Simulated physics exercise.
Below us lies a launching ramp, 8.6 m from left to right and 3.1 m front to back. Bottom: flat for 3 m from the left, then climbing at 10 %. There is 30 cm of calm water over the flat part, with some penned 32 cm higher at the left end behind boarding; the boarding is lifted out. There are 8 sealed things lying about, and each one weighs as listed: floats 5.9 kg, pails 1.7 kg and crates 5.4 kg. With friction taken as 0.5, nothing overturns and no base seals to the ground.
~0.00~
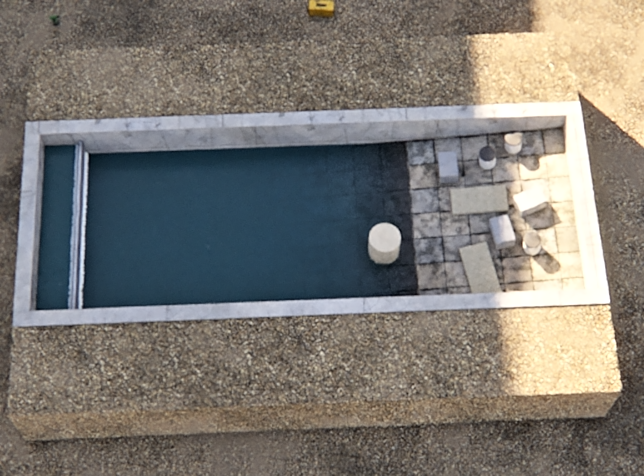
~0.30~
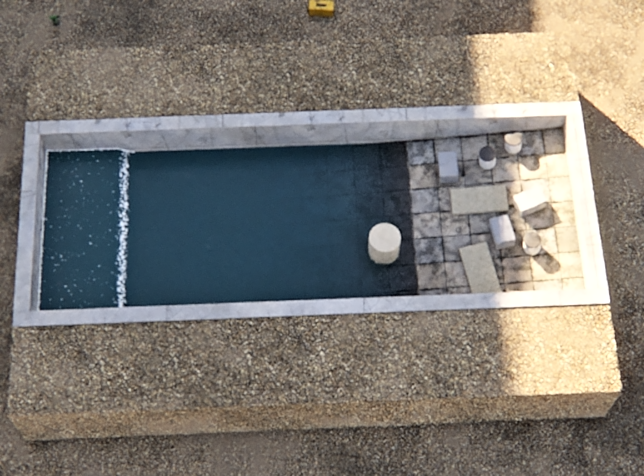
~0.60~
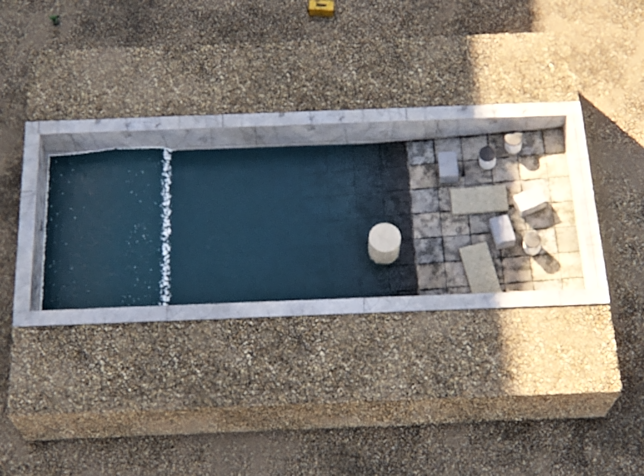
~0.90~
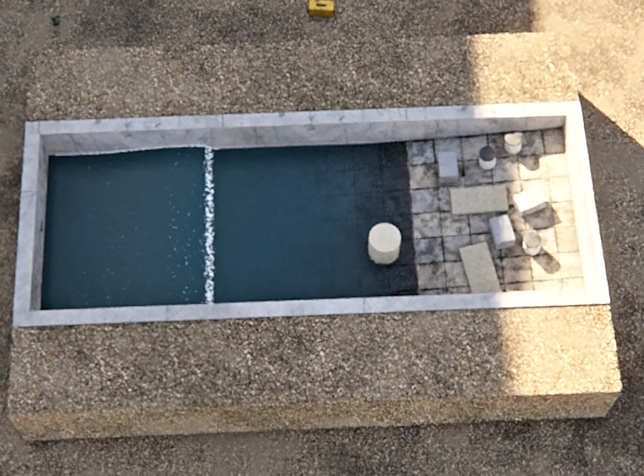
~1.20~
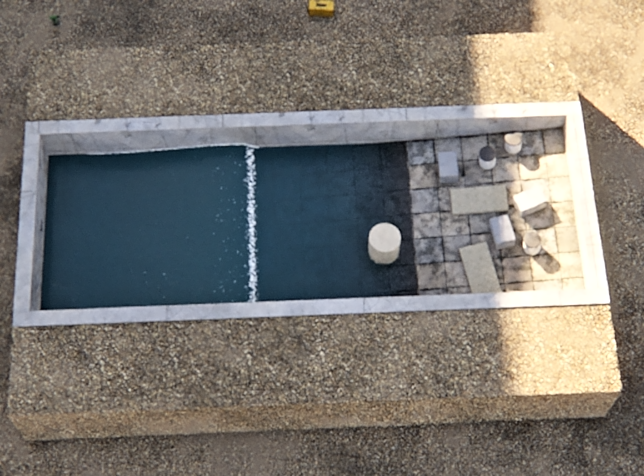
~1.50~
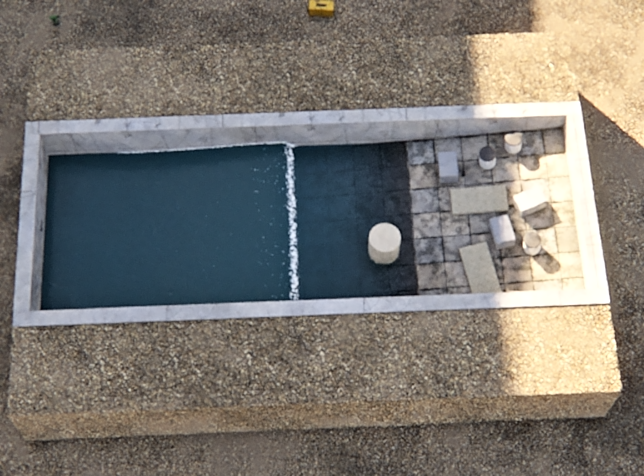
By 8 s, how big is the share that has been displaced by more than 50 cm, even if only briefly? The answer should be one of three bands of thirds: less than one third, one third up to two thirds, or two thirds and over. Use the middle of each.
It falls in the band one third up to two thirds.
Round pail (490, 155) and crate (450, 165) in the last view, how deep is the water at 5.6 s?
First roughly 2 cm, second roughly 3 cm.
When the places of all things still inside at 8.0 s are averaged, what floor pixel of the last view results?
Mean position approx. (454, 210).
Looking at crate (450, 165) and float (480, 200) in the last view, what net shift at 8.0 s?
Shifts: 30 cm / 300 cm.
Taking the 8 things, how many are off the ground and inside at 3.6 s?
Count: 0.
After 2.1 s 0 of 8 are over 50 cm from their spots; 0 afloat.
After 3.6 s 1 of 8 are over 50 cm from their spots; 0 afloat.
After 5.6 s 1 of 8 are over 50 cm from their spots; 2 afloat.
After 8.0 s 2 of 8 are over 50 cm from their spots, and 4 have been at some point; 2 afloat.
